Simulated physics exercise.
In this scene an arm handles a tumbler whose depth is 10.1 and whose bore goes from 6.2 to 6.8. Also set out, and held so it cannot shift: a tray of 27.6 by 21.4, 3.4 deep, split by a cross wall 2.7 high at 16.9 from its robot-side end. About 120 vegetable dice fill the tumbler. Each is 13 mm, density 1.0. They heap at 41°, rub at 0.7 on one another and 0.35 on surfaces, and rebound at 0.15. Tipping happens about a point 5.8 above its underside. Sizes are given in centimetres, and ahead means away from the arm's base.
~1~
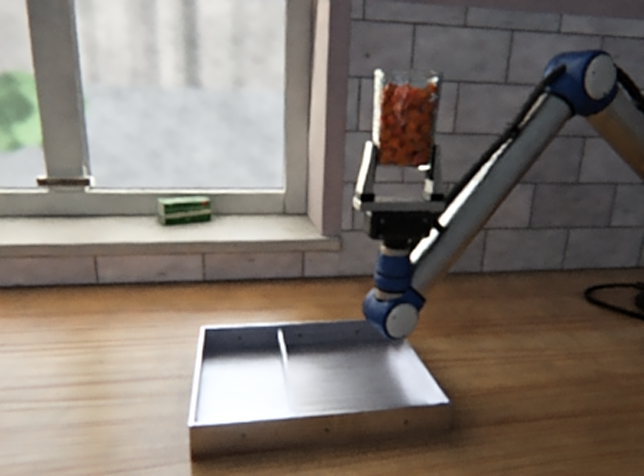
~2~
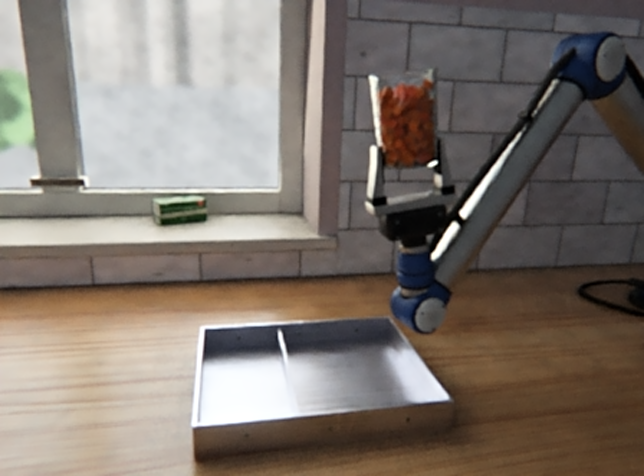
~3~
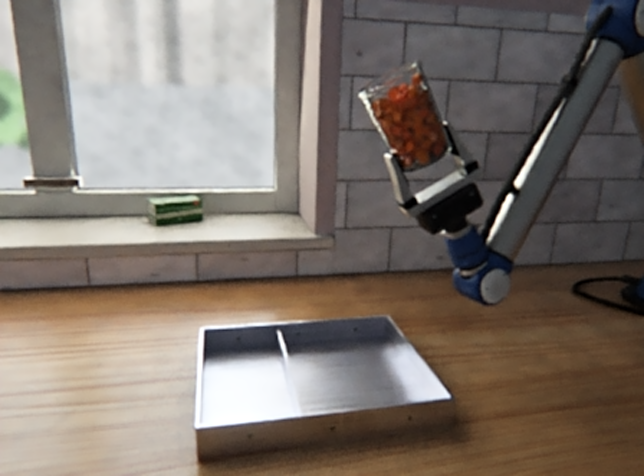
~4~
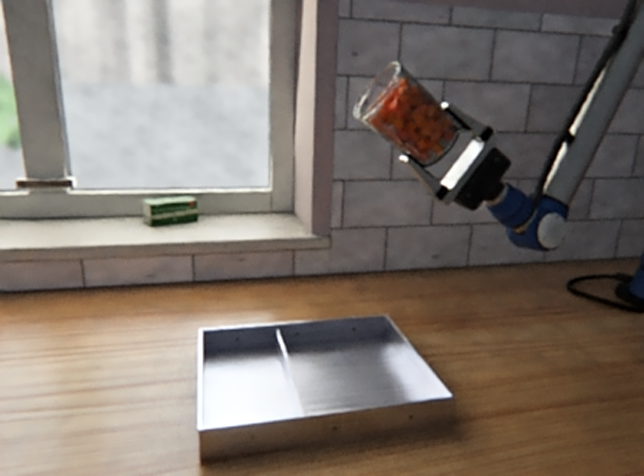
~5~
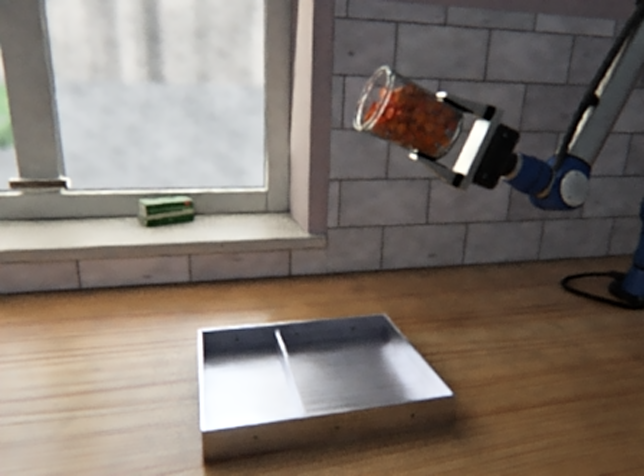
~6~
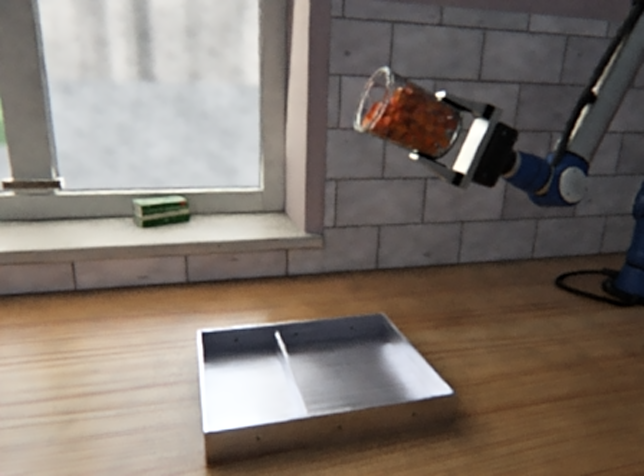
A robot arm tilts a clear tumbler of orange-red dice leftward above a divided metal tray.
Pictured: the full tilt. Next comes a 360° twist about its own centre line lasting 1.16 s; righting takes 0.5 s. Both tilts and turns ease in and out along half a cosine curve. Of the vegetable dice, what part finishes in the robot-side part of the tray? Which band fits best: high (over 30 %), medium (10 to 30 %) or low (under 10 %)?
The low band fits best.
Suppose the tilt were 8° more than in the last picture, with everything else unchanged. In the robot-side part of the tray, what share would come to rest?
In that case I'd say some 10 per cent.
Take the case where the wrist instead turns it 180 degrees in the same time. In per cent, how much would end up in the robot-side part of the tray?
That would come to close to 0 in a hundred.
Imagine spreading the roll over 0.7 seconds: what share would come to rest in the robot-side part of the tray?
You'd be looking at some 0 per cent.
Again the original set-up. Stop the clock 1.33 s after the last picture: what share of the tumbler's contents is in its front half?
Roughly 55 in every hundred.
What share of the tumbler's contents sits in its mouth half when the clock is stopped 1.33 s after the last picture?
Close to 45 per cent is in the half by the mouth.
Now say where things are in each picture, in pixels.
The first frame shows the tumbler middle at (405, 121), upright; upper third of the load around (407, 101), from x 380 to 435, top at y 85; 122 in the tumbler.
The second frame shows the tumbler middle at (406, 121), tipped 9°; upper third of the load around (407, 101), from x 380 to 430, top at y 85.
The third frame shows the tumbler middle at (408, 120), tipped 30°; upper third of the load around (406, 102), from x 375 to 440, top at y 80.
The fourth frame shows the tumbler middle at (409, 118), tipped 54°; upper third of the load around (408, 103), from x 375 to 450, top at y 85.
The fifth frame shows the tumbler middle at (410, 117), tipped 68°; upper third of the load around (410, 105), from x 370 to 450, top at y 90.
The sixth frame shows the tumbler middle at (410, 118), tipped 69°; upper third of the load around (412, 106), from x 370 to 450, top at y 90; 122 in the tumbler.
Then, 0.66 s on, tipped 69°, highest piece 38 above the table; 122 in the tumbler.
Then, 1.33 s on, tipped 52°, highest piece 37 above the table; 119 in the tumbler, 2 in the robot-side part, 1 in the far-side part.
Then, 1.86 s on, upright, highest piece 39 above the table; 119 in the tumbler, 2 in the robot-side part, 1 in the far-side part.
Then, 2.56 s on, upright, highest piece 39 above the table; 119 in the tumbler, 2 in the robot-side part, 1 in the far-side part.
In the end, 119 in the tumbler, 2 in the robot-side part, 1 in the far-side part. That is 2 % in the robot-side part of the tray.
